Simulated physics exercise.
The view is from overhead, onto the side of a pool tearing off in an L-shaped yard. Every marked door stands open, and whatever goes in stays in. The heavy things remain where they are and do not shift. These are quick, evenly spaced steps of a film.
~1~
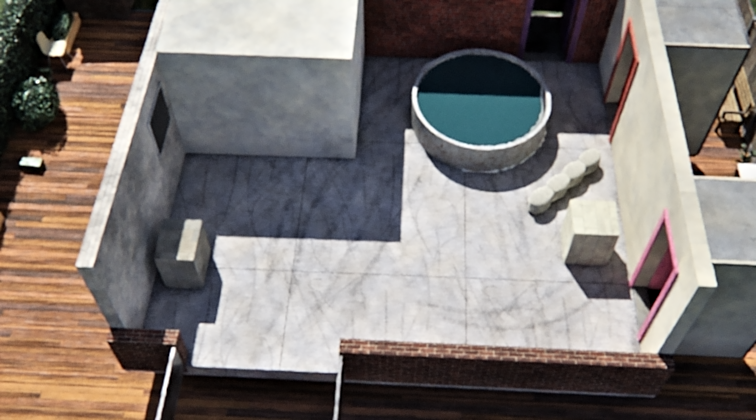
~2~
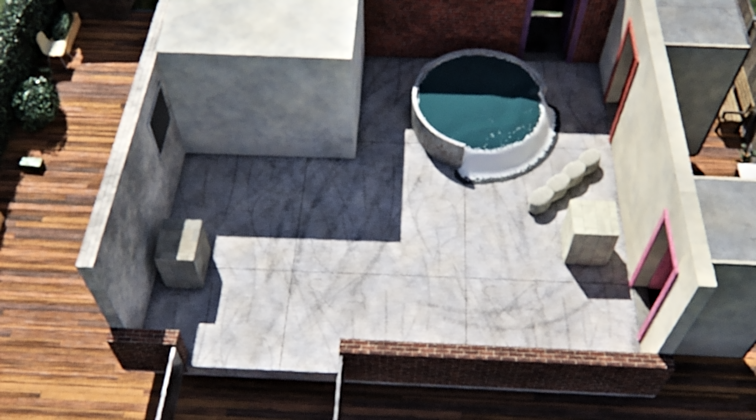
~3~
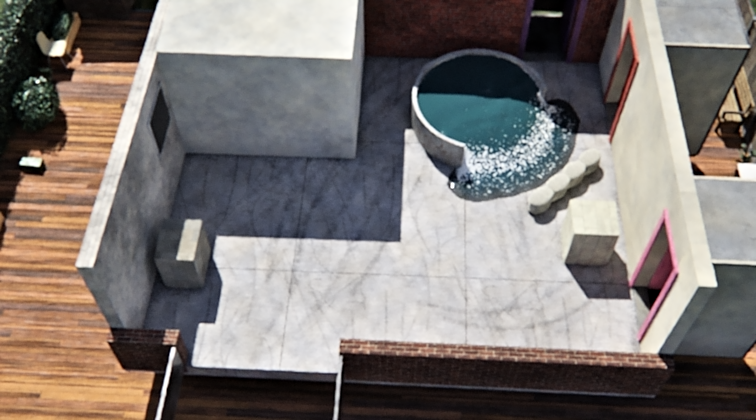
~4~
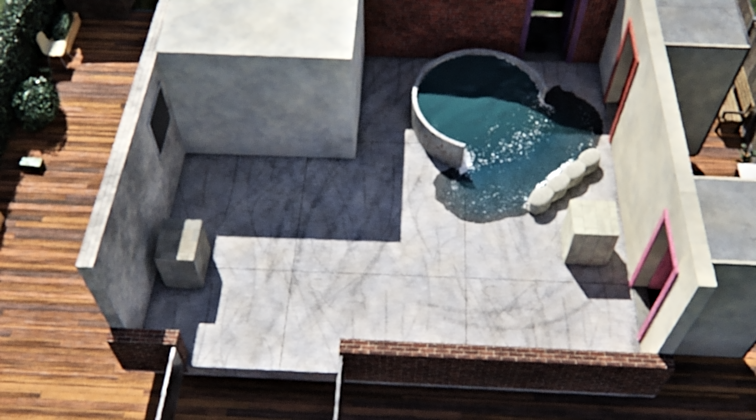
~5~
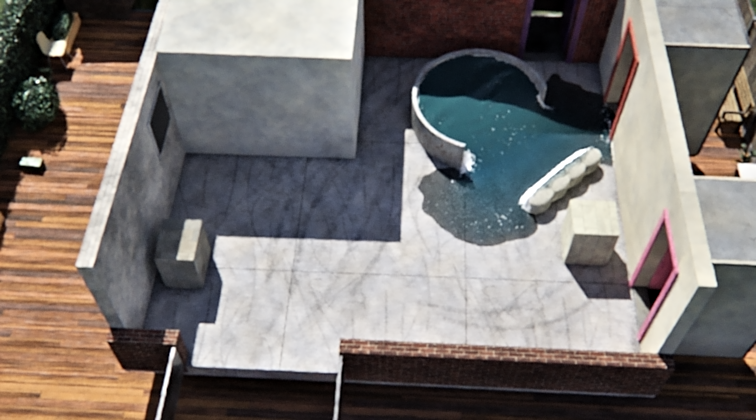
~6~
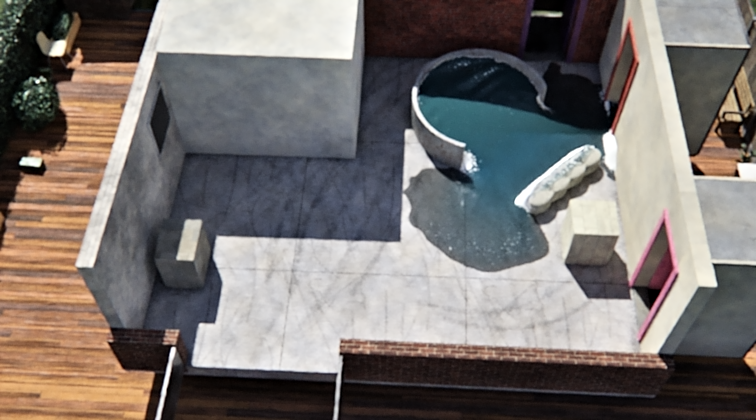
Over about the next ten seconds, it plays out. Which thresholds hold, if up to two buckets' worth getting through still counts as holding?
The purple door does not hold; the red door does not hold; the pink door holds.
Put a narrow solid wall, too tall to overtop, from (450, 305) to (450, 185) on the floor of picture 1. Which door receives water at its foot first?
The one in red.
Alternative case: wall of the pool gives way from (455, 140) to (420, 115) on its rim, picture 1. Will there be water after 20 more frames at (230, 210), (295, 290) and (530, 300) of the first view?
Soaked, soaked, untouched.
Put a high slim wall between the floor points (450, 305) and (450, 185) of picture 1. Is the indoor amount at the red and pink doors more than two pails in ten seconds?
Red door is overwhelmed, pink door is overwhelmed.
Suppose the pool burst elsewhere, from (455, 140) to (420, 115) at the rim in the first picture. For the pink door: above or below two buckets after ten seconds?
As for the pink door, it stays below the mark.
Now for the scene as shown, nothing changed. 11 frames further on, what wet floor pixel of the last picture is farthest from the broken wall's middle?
The front's farthest point is close to (391, 361).
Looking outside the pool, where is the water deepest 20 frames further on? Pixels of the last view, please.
Approximate pixel: (597, 74).
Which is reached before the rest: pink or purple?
I'd go with the one in purple.
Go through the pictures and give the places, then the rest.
Still water in the round pool at (481, 100), in the first picture.
The front is at a hidden place, out from the gap at (527, 150), in the second picture.
The front is at (559, 103), out from the gap at (526, 151), in the third picture.
Water pours out at (526, 152) and has run to (451, 207), in the fourth picture.
Water pours out at (526, 153) and has run to (428, 209), in the fifth picture.
The front is at (458, 257), out from the gap at (526, 153), in the sixth picture.
A moment on, water covers 30 % of the floor; the purple door wet at the sill, nothing in, the red door over two buckets in, the pink door not reached.
Next, water covers 40 % of the floor; the purple door wet at the sill, nothing in, the red door far over two buckets in, the pink door not reached.
Then, water covers 60 % of the floor; the purple door under two buckets in, the red door far over two buckets in, the pink door wet at the sill, nothing in.
Later, water covers 75 % of the floor; the purple door over two buckets in, the red door far over two buckets in, the pink door under two buckets in.
In the end, water covers 95 % of the floor; the purple door far over two buckets in, the red door far over two buckets in, the pink door under two buckets in.
